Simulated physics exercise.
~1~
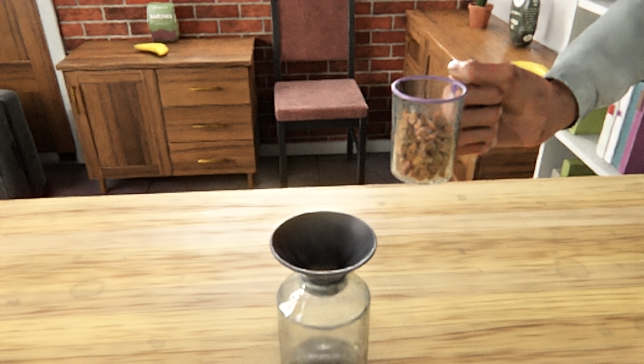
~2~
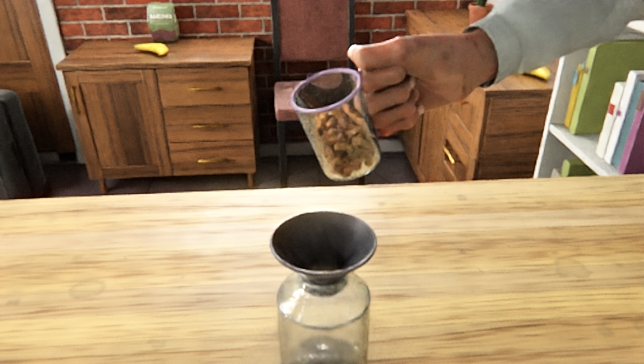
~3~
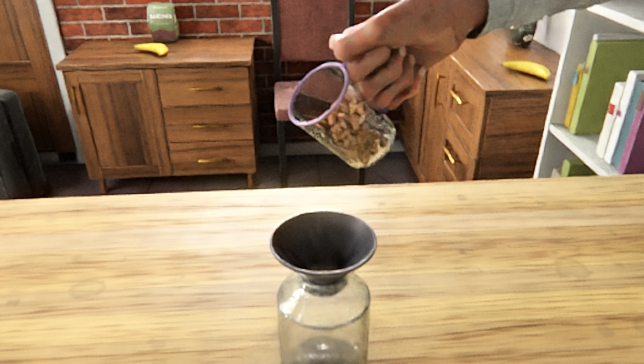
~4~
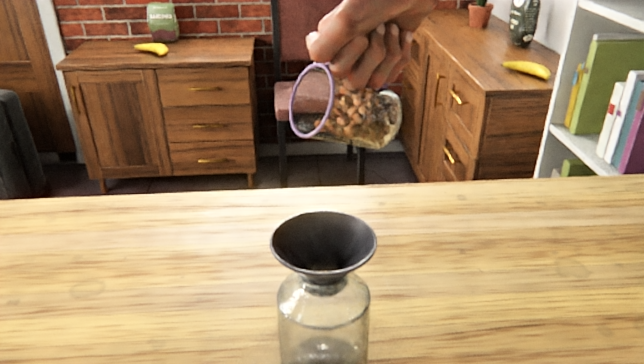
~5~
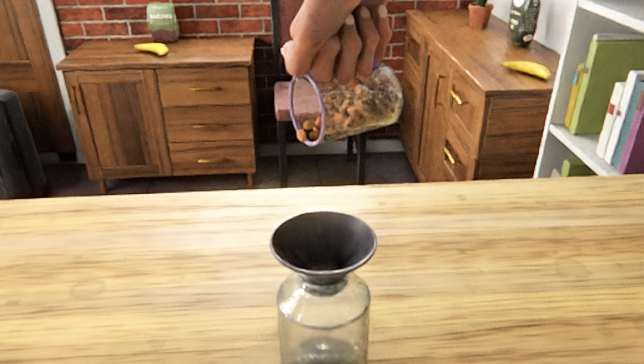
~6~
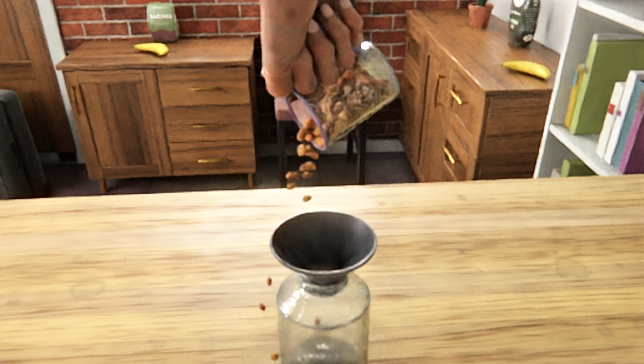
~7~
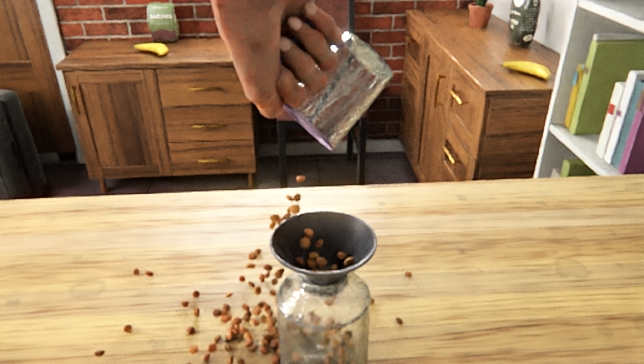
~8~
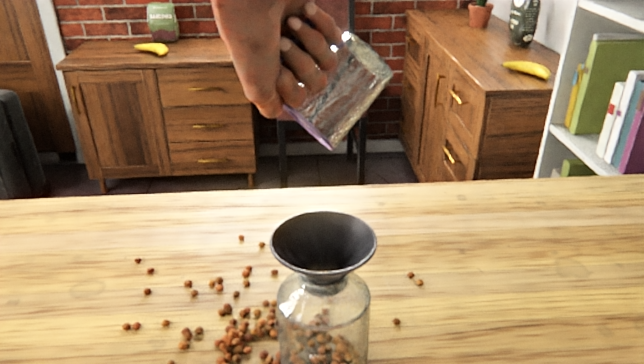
A hand tips a clear cup of brown kibble over a funneled jar, spilling most outside.
